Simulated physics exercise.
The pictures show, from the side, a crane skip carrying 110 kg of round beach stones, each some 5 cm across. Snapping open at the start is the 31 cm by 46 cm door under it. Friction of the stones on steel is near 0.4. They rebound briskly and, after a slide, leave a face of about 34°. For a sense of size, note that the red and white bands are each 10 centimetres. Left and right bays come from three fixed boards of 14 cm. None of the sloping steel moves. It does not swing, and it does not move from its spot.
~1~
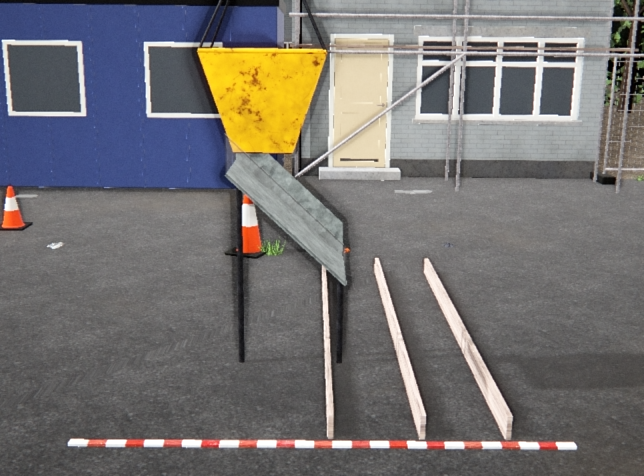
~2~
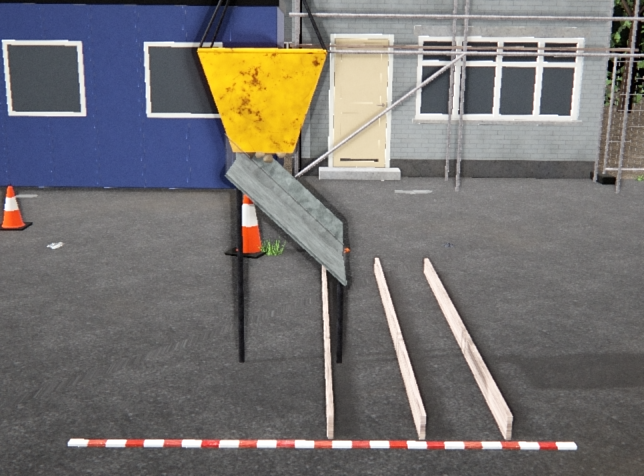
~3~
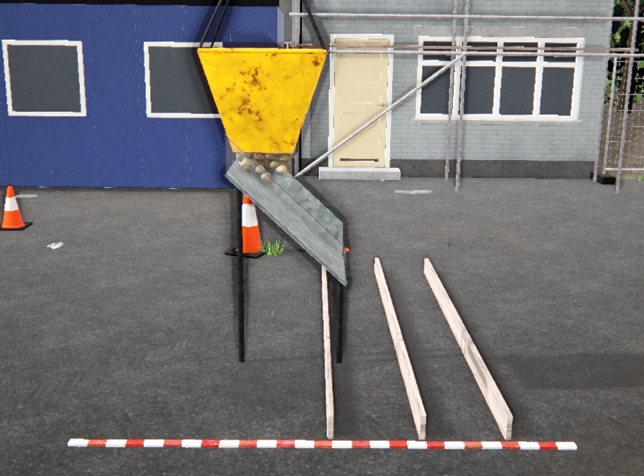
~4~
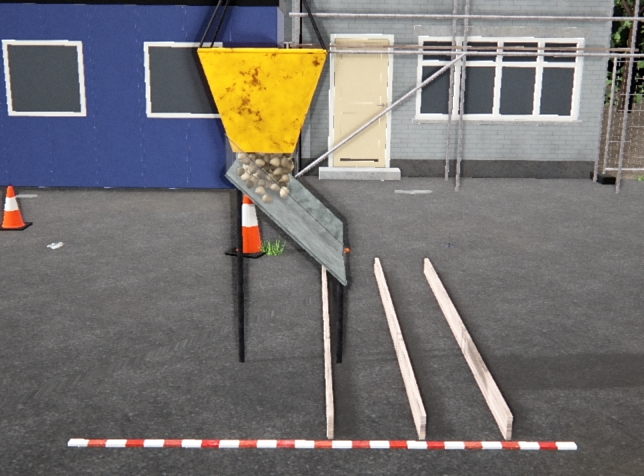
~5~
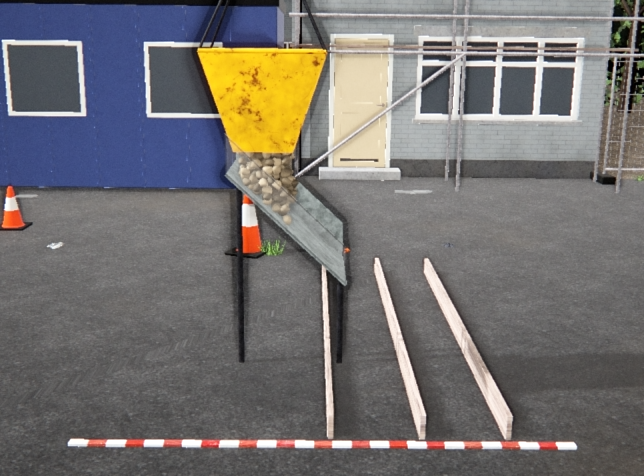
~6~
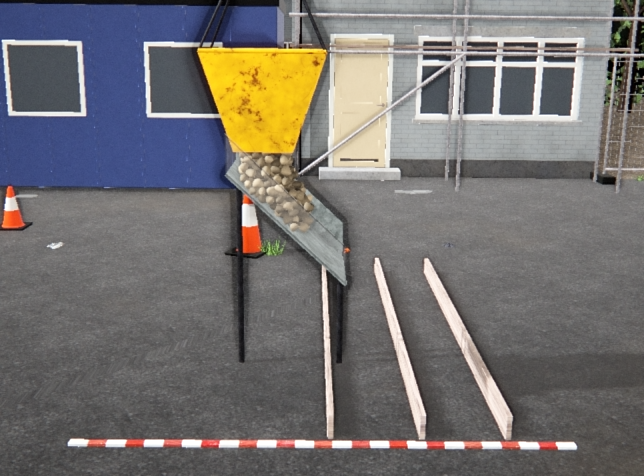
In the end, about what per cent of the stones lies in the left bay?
About 23 per cent.
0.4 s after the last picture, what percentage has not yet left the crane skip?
Near 0 % is still in there.
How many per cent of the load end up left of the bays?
Result: About 0 in a hundred.
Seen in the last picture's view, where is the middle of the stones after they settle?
Centre at rest: Roughly (444, 387).
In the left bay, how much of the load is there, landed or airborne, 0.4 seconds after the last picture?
35 %.
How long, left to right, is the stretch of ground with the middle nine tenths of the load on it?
Spread, left to right, approx 70 cm.
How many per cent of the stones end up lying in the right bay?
Roughly 75 percent of it.
Then, 0.4 s after the last picture, 0 % in the crane skip, 55 % on the steel, 37 % falling or lying in the left bay, 7 % falling or lying in the right bay; the stones farthest right are at (451, 380).
Then, 0.8 s after the last picture, 0 % in the crane skip, 5 % on the steel, 35 % falling or lying in the left bay, 59 % falling or lying in the right bay; the stones farthest right are at (489, 376).
Then, 1.4 s after the last picture, 0 % in the crane skip, 23 % falling or lying in the left bay, 75 % falling or lying in the right bay, 3 % falling or lying right of the bays; the stones farthest right are at (558, 394).
Then, 2.3 s after the last picture, 0 % in the crane skip, 23 % falling or lying in the left bay, 75 % falling or lying in the right bay, 3 % falling or lying right of the bays; the stones farthest right are at (573, 403).
Then, 4.2 s after the last picture, 0 % in the crane skip, 23 % in the left bay, 75 % in the right bay, 3 % right of the bays; the stones farthest right are at (573, 403).
